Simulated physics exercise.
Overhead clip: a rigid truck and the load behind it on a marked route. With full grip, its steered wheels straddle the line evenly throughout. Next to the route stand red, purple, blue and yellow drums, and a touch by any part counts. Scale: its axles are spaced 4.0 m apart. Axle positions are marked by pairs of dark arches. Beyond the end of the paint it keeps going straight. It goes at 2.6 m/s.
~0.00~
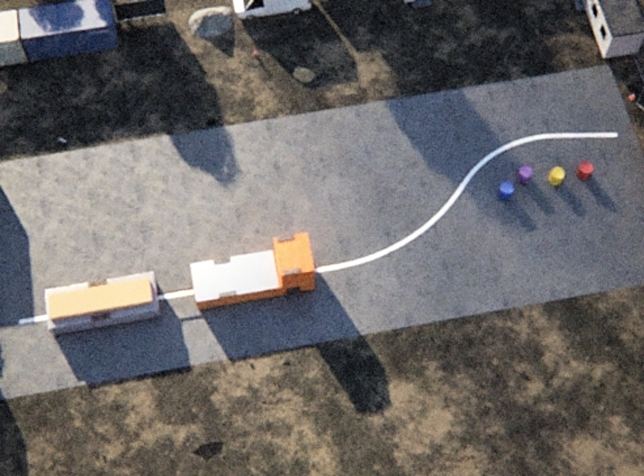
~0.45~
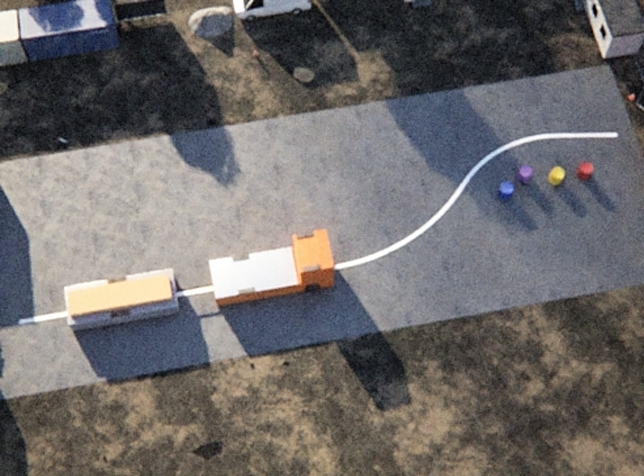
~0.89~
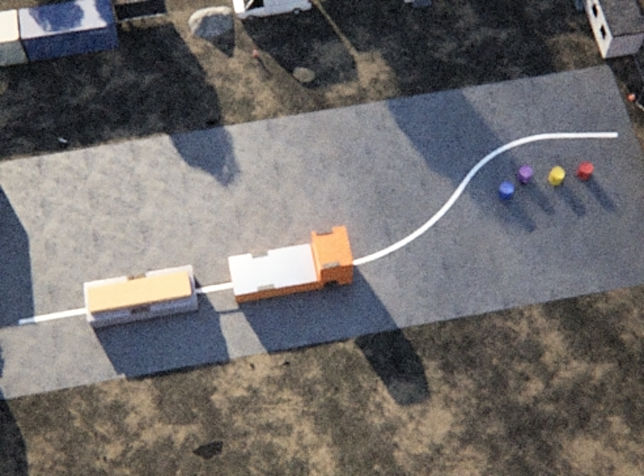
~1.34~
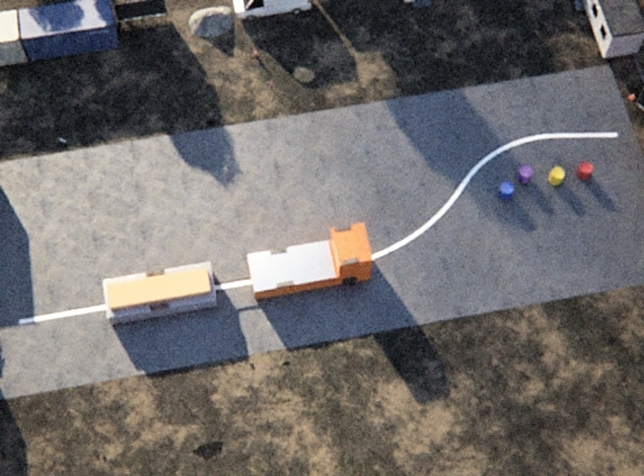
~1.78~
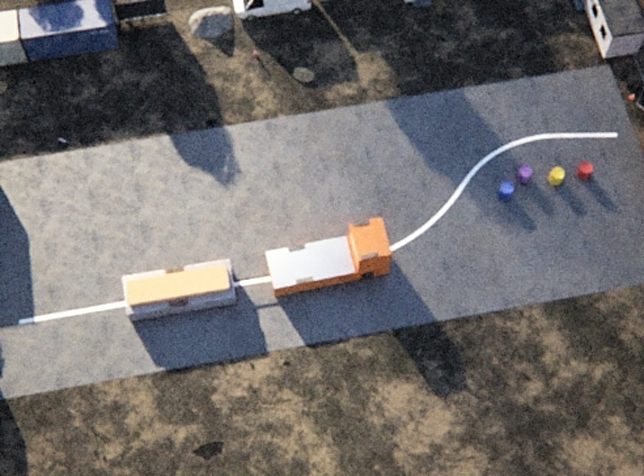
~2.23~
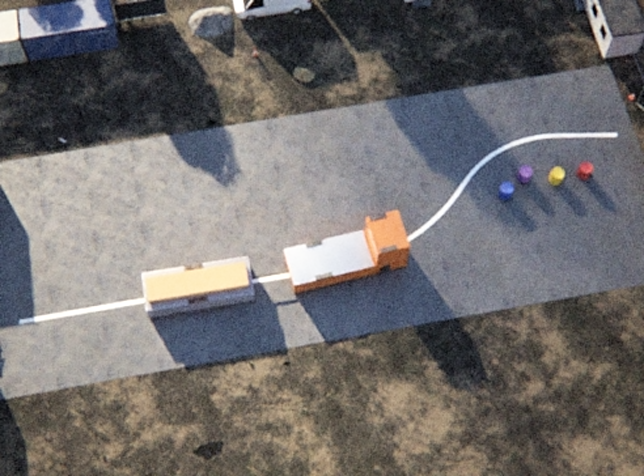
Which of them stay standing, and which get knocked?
Outcome: Red is going to come through fine; purple is going to get contacted; blue is going to come through fine; yellow is going to come through fine.
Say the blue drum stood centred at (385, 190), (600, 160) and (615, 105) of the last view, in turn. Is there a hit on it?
First clear, second hit, third missed.
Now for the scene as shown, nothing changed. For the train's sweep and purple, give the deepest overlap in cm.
Estimate - purple: Some 40.
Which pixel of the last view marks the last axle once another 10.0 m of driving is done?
Roughly at (348, 245).
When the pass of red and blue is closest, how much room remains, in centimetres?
For red it's 30, for blue it's 30.
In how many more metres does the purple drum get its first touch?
19.5 m.
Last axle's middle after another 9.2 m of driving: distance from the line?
Axle-to-line distance: Approx. 60 cm.
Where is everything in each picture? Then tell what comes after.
Nose (308, 263); last axle (99, 300); still straight; red (585, 171), purple (525, 175), blue (506, 191), yellow (557, 177); 1 trailer, in the first picture.
Nose (327, 260); last axle (119, 297); still straight, in the second picture.
Nose (346, 256); last axle (138, 293); still straight, in the third picture.
Nose (365, 253); last axle (157, 290); still straight, in the fourth picture.
Nose (383, 247); last axle (177, 287); turned 2°, in the fifth picture.
Nose (400, 240); last axle (196, 284); turned 4°; red (585, 171), purple (525, 175), blue (506, 191), yellow (557, 177), in the sixth picture.
By 9.8 s, the last axle is at (467, 172) of the last picture, 5 cm off the line; the trailer has hit purple.
By 10.6 s, the last axle is at (495, 160) of the last picture, 80 cm off the line; blue has been passed with 25 cm to spare.
By 12.1 s, the last axle is at (551, 145) of the last picture, 135 cm off the line; yellow has been passed with 25 cm to spare.
By 12.9 s, the last axle is at (581, 139) of the last picture, 100 cm off the line; red has been passed with 25 cm to spare.
By 15.2 s, the last axle is out of the picture, 35 cm off the line; 1 of 4 struck in all.
